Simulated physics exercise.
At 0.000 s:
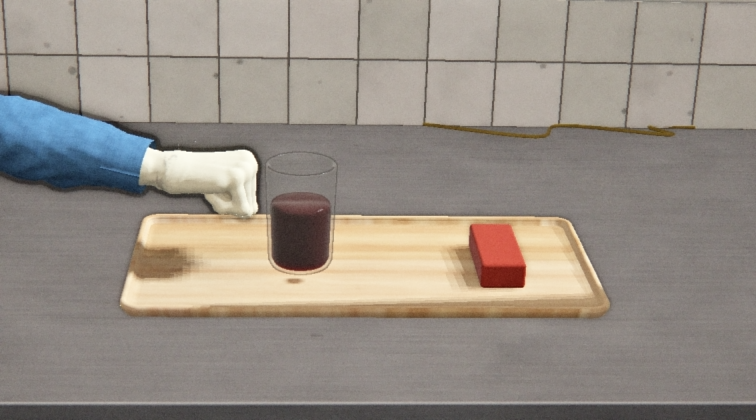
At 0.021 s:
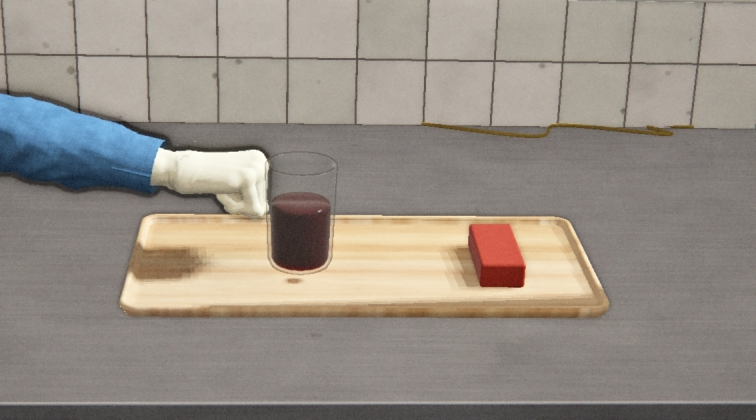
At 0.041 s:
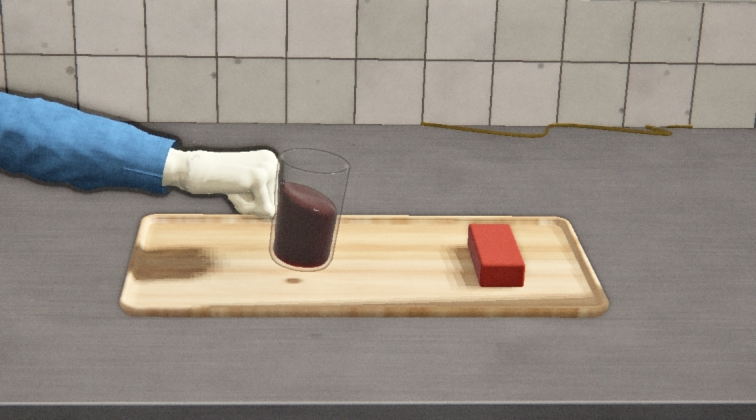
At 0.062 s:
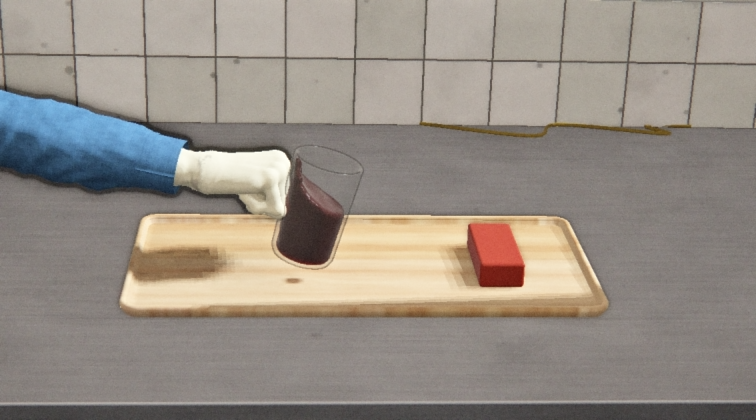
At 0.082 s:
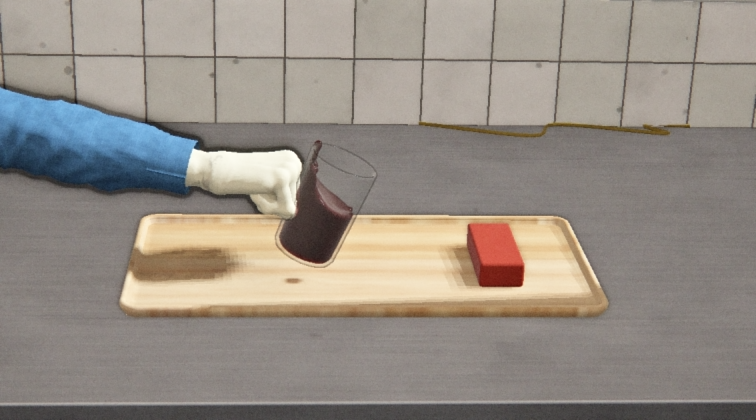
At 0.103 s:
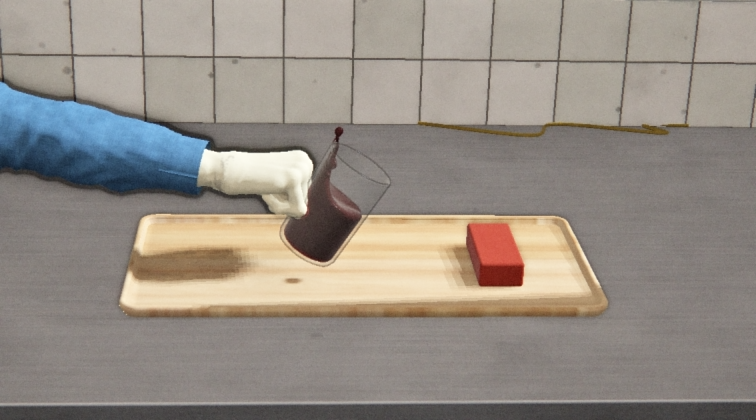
A white-gloved hand in a blue sleeve pushed a tall glass of dark liquid on a wooden tray, tilting it rightward as the liquid sloshed up the left side and a small drop rose above the rim.
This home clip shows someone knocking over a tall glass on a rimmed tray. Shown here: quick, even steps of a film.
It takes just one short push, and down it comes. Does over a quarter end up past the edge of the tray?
Yes, most likely under three quarters will stay on the tray.
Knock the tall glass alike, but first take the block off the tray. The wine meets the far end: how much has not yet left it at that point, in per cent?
55 in a hundred, roughly.
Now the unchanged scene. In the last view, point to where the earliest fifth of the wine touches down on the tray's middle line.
It lands near (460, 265).
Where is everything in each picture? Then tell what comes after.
The first picture shows tilt 0°; right rim (335, 166); surface from (270, 201) to (331, 201); the tray's far rim is at (586, 261); a block is fixed to the tray further along.
The second picture shows tilt 0°; right rim (336, 166); surface from (270, 200) to (331, 201).
The third picture shows tilt 7°; right rim (348, 167); surface from (281, 180) to (334, 200).
The fourth picture shows tilt 15°; right rim (362, 170); surface from (290, 177) to (345, 207).
The fifth picture shows tilt 22°; right rim (375, 175); surface from (295, 195) to (353, 209).
The sixth picture shows tilt 31°; right rim (389, 182); surface from (299, 201) to (363, 207); 1 per cent is over the edge.
A moment on, the tall glass lies on its side and 82 per cent is in the glass, 3 on the tray and 15 above or beyond its rim.
Next, the tall glass lies on its side and 41 per cent is in the glass, 28 on the tray and 31 above or beyond its rim.
Then the tall glass lies on its side and 25 per cent is in the glass, 38 on the tray and 38 above or beyond its rim.
Later the tall glass lies on its side and 14 per cent is in the glass, 49 on the tray and 37 above or beyond its rim.
At rest 64 per cent is held by tray and glass, 36 is off the tray.
